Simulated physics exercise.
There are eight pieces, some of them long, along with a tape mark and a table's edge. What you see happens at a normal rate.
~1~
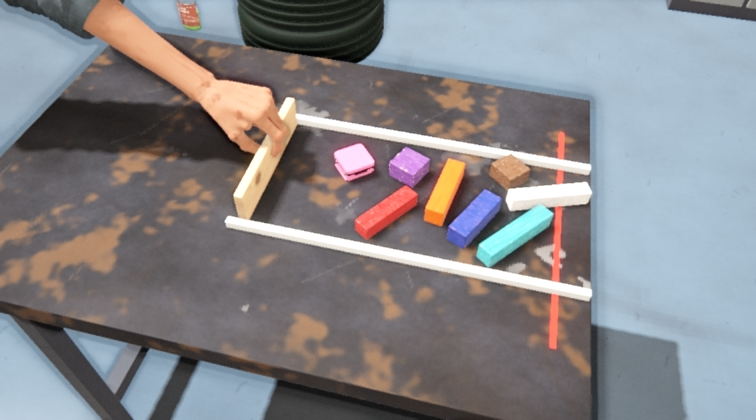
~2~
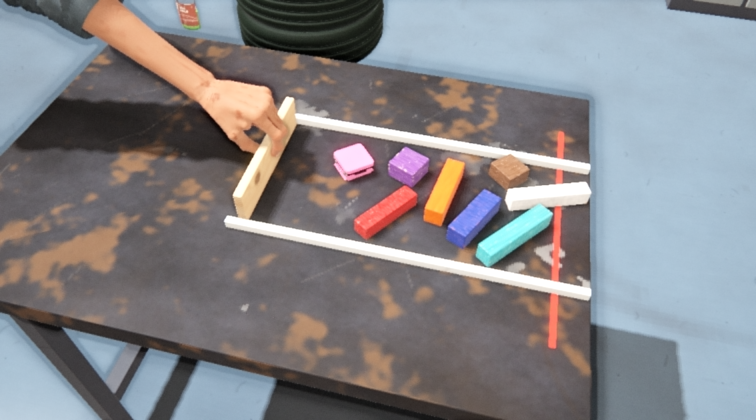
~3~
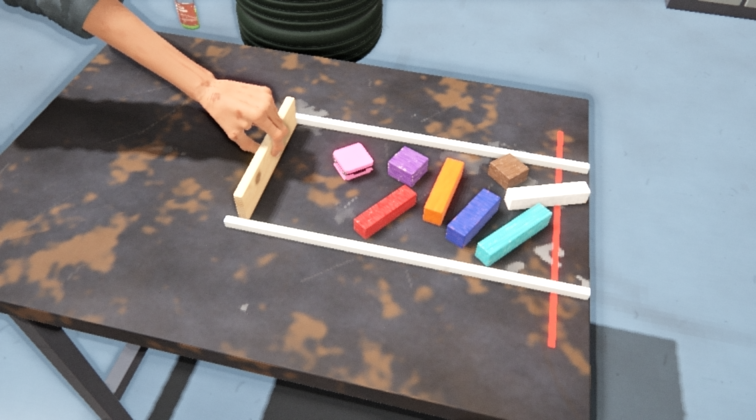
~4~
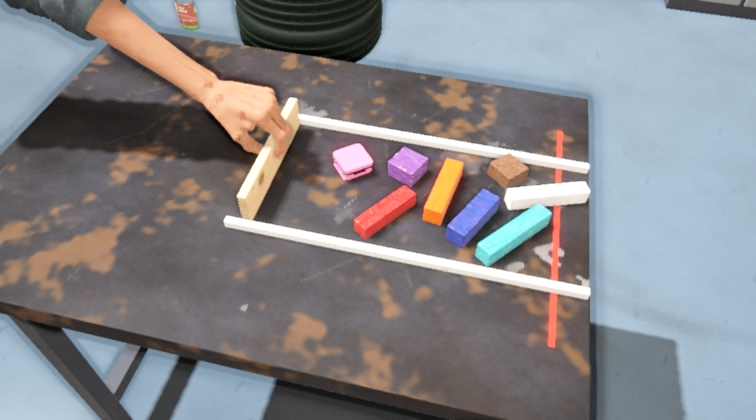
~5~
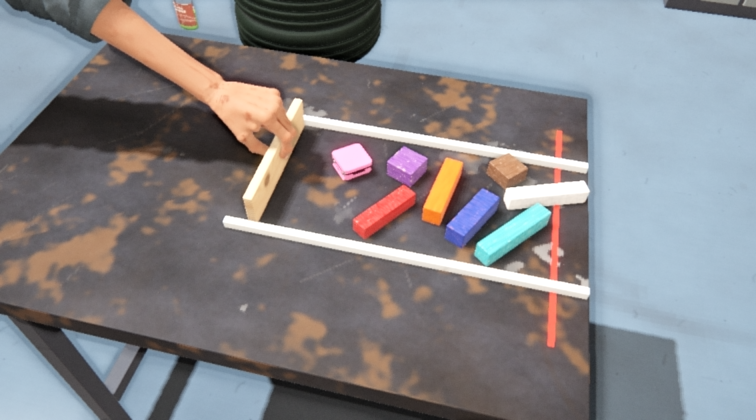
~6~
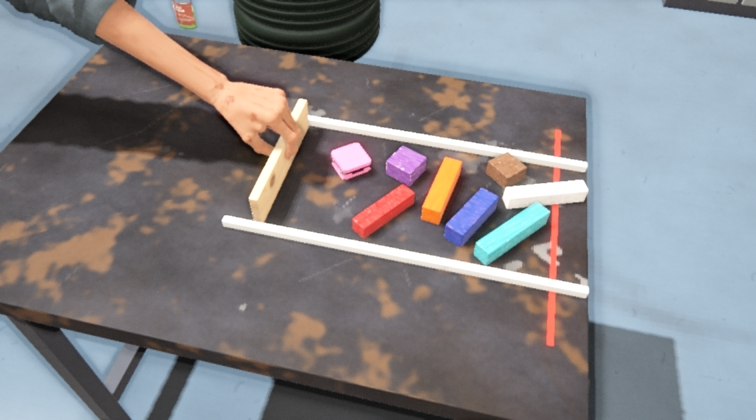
A hand slowly slid an upright wooden board a short way to the right between two white rails, while the colourful blocks ahead of it, near a red line, stayed where they were.
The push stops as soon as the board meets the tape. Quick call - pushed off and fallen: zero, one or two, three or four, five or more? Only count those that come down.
Call: Five or more.
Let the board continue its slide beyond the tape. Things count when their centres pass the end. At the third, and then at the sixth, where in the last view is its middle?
The first one at (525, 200), the next at (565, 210).
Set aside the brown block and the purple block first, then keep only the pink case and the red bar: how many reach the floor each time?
First 4, then 3.
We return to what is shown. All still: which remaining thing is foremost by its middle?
That would be the red bar.
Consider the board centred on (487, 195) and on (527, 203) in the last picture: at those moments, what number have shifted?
At that stage 8; at the next, 8.
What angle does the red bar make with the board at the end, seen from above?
It works out to near 30°.
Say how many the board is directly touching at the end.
The number is 3.
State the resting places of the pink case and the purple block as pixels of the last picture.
You'll see the pink case at (573, 210), with the purple block at (573, 178).
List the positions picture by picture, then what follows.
White bar (549, 197); turquoise bar (515, 235); brown block (510, 172); board (269, 156); tape (558, 224), in the first frame.
Turquoise bar (515, 235); red bar (386, 212), in the second frame.
Brown block (508, 171); board (268, 156), in the third frame.
White bar (547, 196); blue bar (473, 218), in the fourth frame.
Turquoise bar (513, 234); purple block (407, 166), in the fifth frame.
White bar (545, 195); turquoise bar (512, 233); brown block (506, 170); board (282, 158); tape (555, 221), in the sixth frame.
Soon after, none off yet; white bar at rest near (545, 195); turquoise bar at rest near (512, 233); brown block at rest near (506, 170).
Then, none off yet; white bar moved a little near (571, 200); turquoise bar moved a little near (552, 243); brown block moved a little near (518, 172).
At rest, the number that fall off is five or more; fallen, orange bar, blue bar, brown block, turquoise bar and white bar.
